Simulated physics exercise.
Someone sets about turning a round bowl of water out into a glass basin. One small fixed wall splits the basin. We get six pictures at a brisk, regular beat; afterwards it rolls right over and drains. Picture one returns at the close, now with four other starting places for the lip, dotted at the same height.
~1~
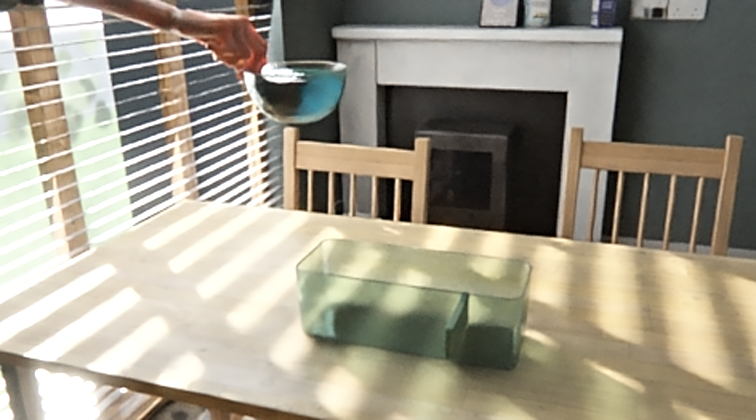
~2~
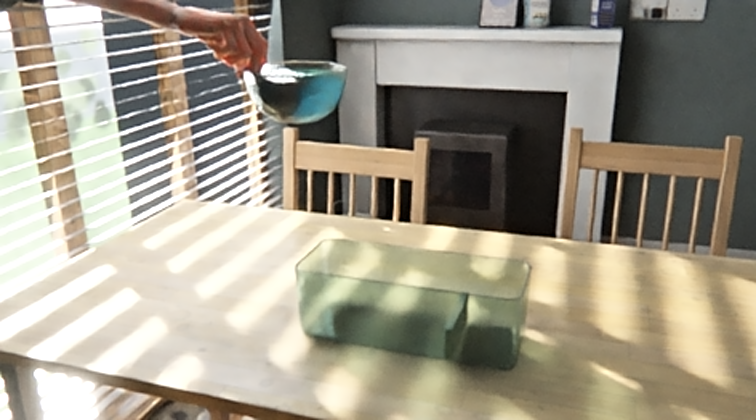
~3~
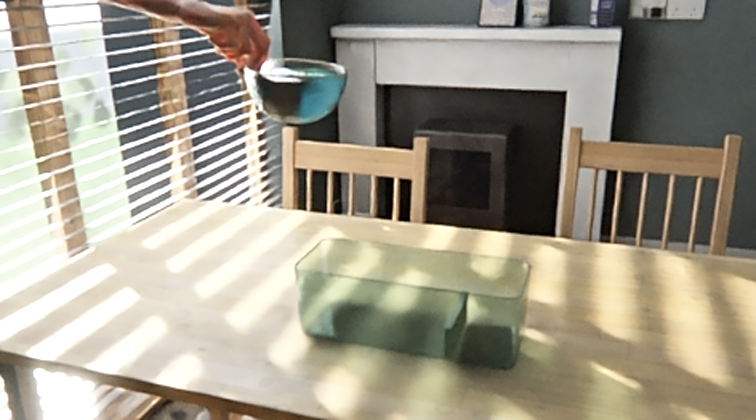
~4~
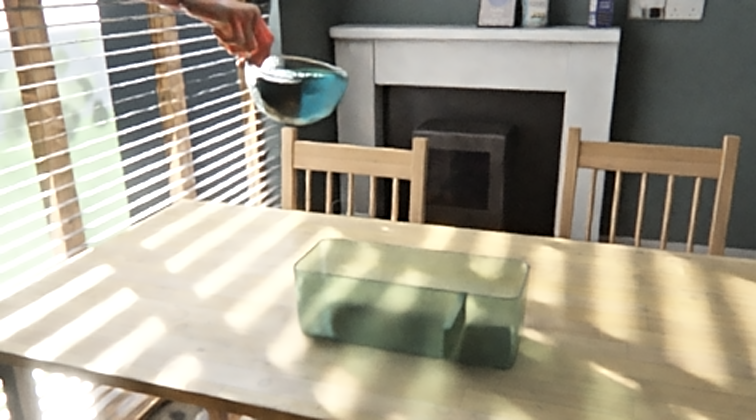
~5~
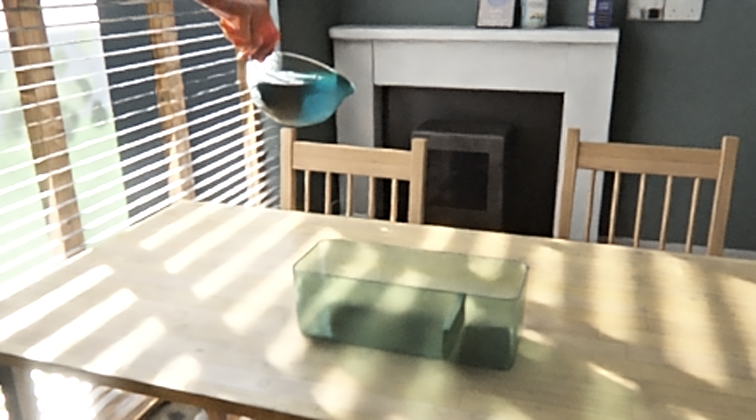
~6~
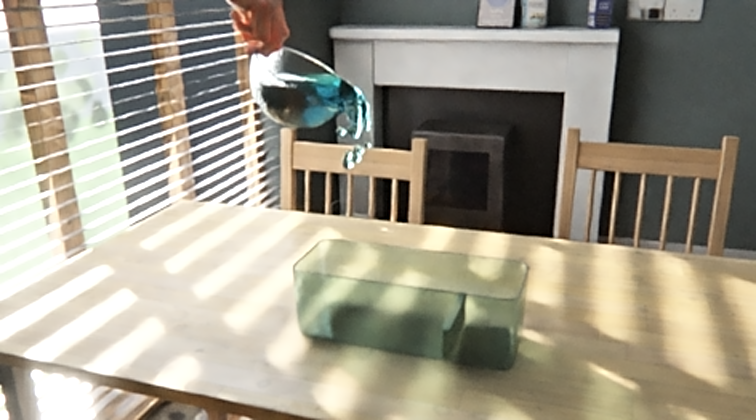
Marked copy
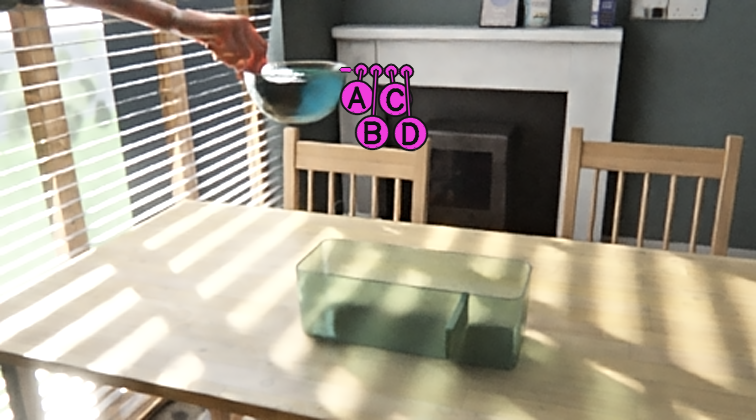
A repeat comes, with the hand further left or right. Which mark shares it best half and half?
Best: C.
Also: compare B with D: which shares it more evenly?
D it is.
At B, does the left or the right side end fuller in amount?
More ends on the left.
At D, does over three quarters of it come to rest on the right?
No.
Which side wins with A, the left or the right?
The left one.
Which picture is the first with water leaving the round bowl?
In picture 5.
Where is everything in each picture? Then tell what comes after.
Upright, lip at (341, 69); basin from (303, 332) to (517, 368); top of the wall at (458, 309); nothing has left yet, in the first frame.
Upright, lip at (342, 71); nothing has left yet, in the second frame.
Tipped about 5°, lip at (342, 73); nothing has left yet, in the third frame.
Tipped about 12°, lip at (343, 80); nothing has left yet, in the fourth frame.
Tipped about 20°, lip at (344, 88); water is over the lip, down to (347, 94), in the fifth frame.
Tipped about 30°, lip at (345, 98); water is over the lip, down to (351, 163), in the sixth frame.
On the marked copy, A at (361, 70); B at (376, 70); C at (391, 71); D at (406, 71).
With A, about 94 % ends left of the wall and 4 % right of it.
With B, about 83 % ends left of the wall and 15 % right of it.
With C, about 50 % ends left of the wall and 47 % right of it.
With D, about 32 % ends left of the wall and 66 % right of it.
